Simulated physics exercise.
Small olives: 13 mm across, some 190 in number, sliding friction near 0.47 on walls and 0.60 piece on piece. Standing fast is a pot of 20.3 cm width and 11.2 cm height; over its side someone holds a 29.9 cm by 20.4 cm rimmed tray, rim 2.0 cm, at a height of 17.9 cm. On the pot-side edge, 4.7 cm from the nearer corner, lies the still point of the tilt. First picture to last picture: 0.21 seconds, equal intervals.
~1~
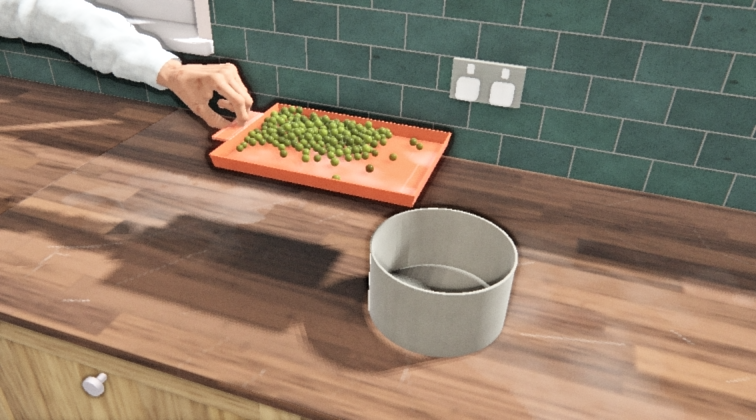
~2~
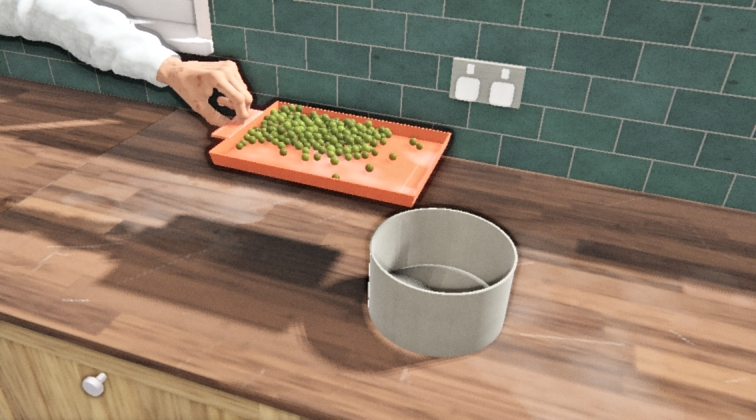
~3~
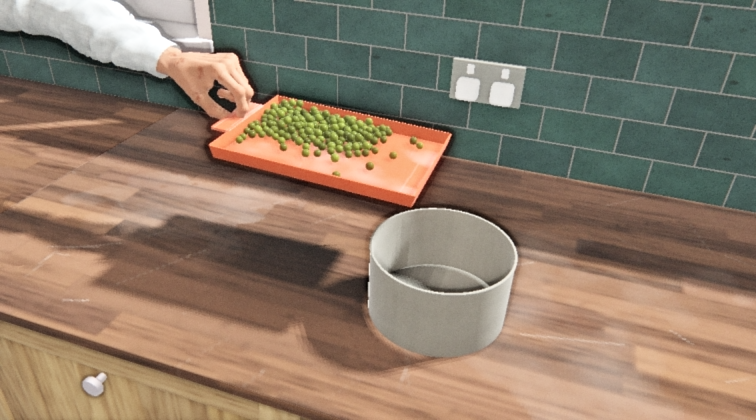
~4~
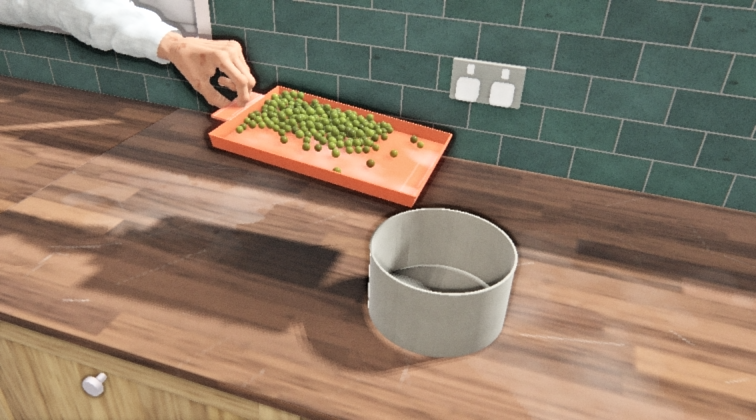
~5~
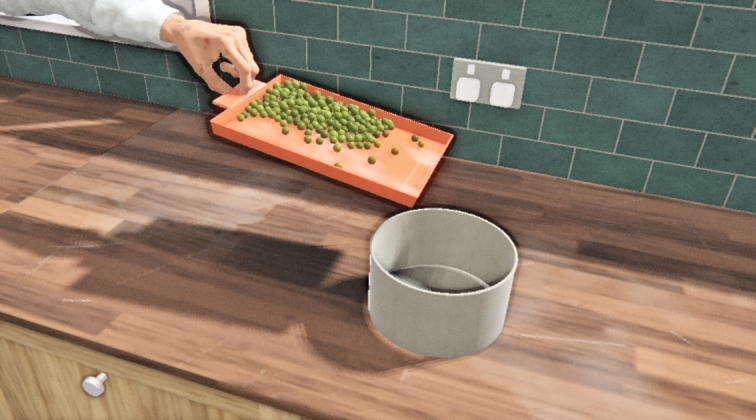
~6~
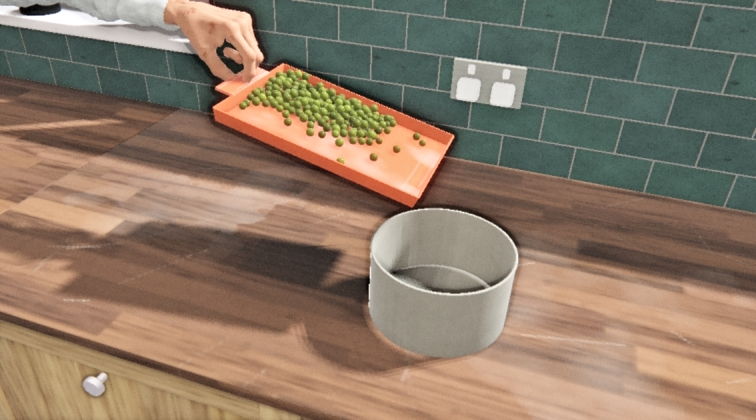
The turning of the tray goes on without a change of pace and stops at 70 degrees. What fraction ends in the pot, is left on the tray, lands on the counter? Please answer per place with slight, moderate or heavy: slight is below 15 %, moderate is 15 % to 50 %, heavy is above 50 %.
Per place: Pot moderate, left on the tray moderate, counter moderate.
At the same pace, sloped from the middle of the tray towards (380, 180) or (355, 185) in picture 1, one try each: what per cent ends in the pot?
That would be close to 65 per cent, then close to 50 per cent.
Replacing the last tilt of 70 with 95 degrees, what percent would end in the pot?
In that case, near 45 percent.
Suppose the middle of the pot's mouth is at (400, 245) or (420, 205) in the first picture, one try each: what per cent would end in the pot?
10 and 30 %.
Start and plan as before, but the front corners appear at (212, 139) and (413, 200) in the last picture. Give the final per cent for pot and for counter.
In the pot: 25 per cent; on the counter: 10 per cent.
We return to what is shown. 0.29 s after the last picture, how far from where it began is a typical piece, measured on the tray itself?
I'd say close to 4 centimetres.
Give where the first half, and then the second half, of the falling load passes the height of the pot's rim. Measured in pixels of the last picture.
Around (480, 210), then (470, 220).
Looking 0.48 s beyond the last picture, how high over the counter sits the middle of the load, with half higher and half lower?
Median height: Approx. 22 cm.
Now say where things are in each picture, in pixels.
Tray tilt 0 degrees, front corners at (214, 154) and (412, 194); middle of the pieces at (322, 136); pot at (443, 247), in the first picture.
Tray tilt 1 degrees, front corners at (213, 151) and (412, 194); middle of the pieces at (321, 134), in the second picture.
Tray tilt 3 degrees, front corners at (213, 144) and (413, 194); middle of the pieces at (322, 130), in the third picture.
Tray tilt 6 degrees, front corners at (213, 134) and (414, 194), lowest corner right back; middle of the pieces at (322, 124), in the fourth picture.
Tray tilt 10 degrees, front corners at (215, 121) and (415, 195), lowest corner right back; middle of the pieces at (324, 117), in the fifth picture.
Tray tilt 14 degrees, front corners at (217, 108) and (417, 195), lowest corner right back; middle of the pieces at (326, 110); pot at (444, 247), in the sixth picture.
Then, 0.29 s after the last picture, tilt 42 degrees; the tray holds 100 %, the pot 0 %.
Then, 0.48 s after the last picture, tilt 60 degrees; the tray holds 95 %, the pot 0 %.
Then, 0.79 s after the last picture, tilt 70 degrees; the tray holds 45 %, the pot 20 %.
In the end, pot 25 %, tray 40 %, counter 35 %.
